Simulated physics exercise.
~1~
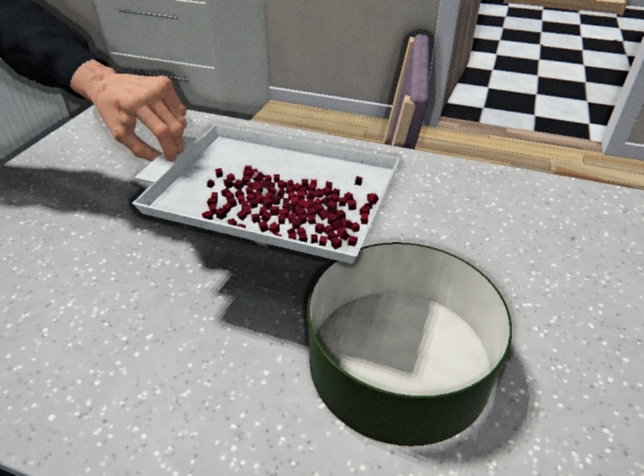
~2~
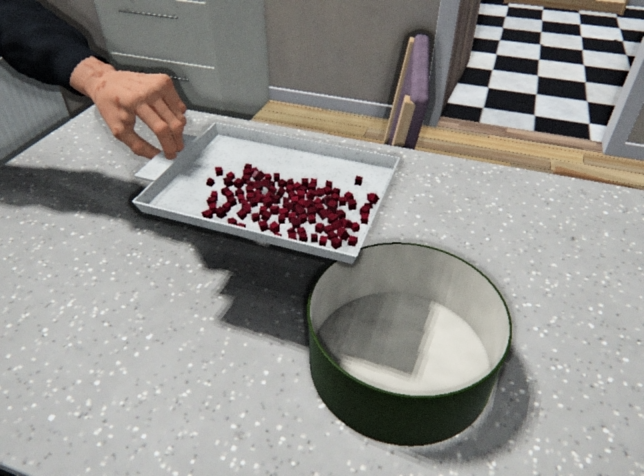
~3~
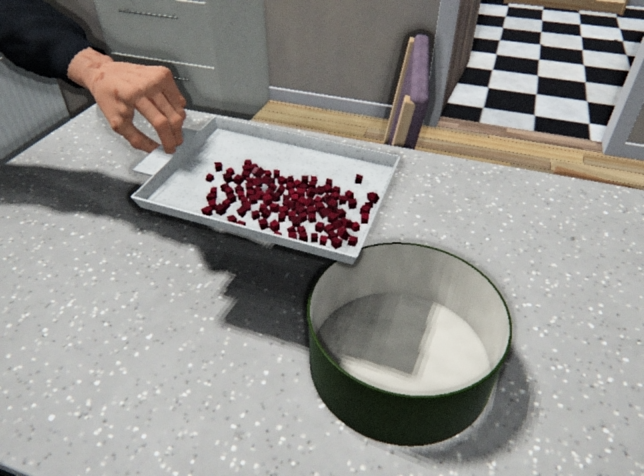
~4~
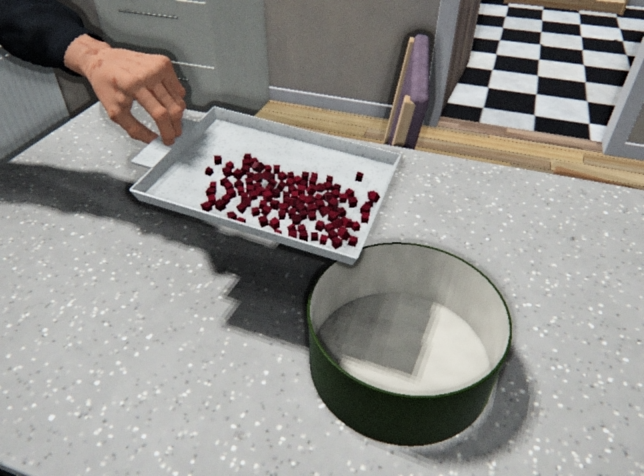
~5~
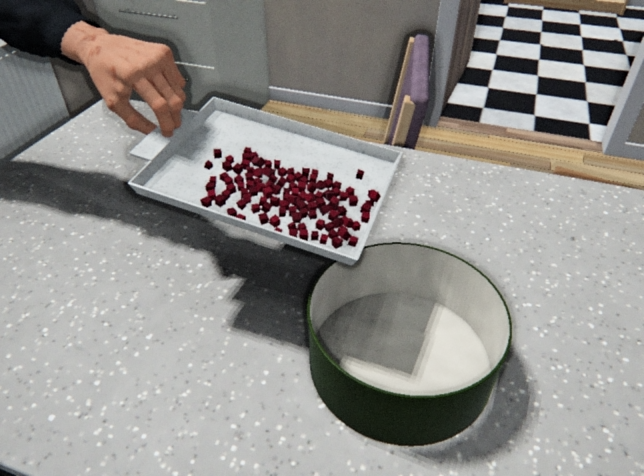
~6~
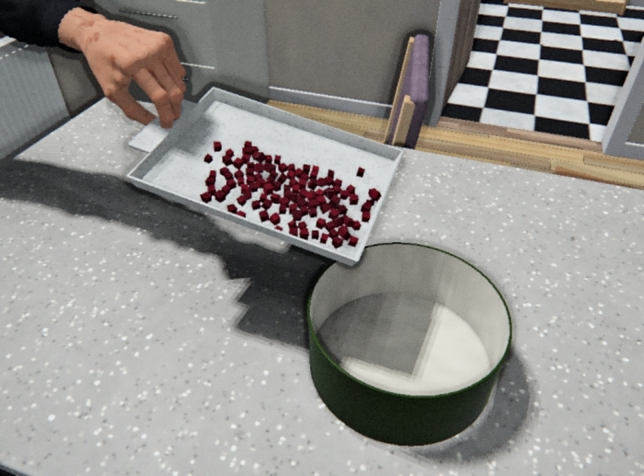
A white tray of small dark red beetroot cubes tilted gradually as its left side rose beside a hand, while the cubes stayed spread across it and the green pot on the speckled counter stood still.
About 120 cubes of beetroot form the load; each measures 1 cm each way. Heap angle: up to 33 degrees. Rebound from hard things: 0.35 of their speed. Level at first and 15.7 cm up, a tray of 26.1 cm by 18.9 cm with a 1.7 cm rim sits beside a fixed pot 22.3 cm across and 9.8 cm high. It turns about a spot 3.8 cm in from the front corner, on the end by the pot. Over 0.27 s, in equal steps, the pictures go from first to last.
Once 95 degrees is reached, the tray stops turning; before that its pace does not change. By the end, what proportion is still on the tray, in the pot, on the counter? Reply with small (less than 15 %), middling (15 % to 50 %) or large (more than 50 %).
Tray - small, pot - large, counter - small.
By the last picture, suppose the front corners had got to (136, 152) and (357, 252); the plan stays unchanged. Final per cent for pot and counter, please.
Pot 60 % / counter 40 %.
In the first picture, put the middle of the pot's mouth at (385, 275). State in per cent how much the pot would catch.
I'd put it at around 100 per cent.
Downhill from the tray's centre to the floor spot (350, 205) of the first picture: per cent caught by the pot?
Roughly 70 per cent.
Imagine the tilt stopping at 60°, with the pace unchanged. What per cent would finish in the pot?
In that case some 5 per cent.
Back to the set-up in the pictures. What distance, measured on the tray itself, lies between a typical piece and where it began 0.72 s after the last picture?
Displacement on the tray: About 4 cm.
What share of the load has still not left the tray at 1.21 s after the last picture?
Some 95 per cent of the load.
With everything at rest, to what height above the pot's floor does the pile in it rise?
It gets to about 2.0 cm.
Then, 0.72 s after the last picture, tilt 50 degrees; the tray holds 100 %, the pot 0 %.
Then, 1.21 s after the last picture, tilt 77 degrees; the tray holds 95 %, the pot 5 %.
Then, 1.76 s after the last picture, tilt 95 degrees; the tray holds 5 %, the pot 95 %.
In the end, tray 0 %, pot 100 %, counter 0 %.
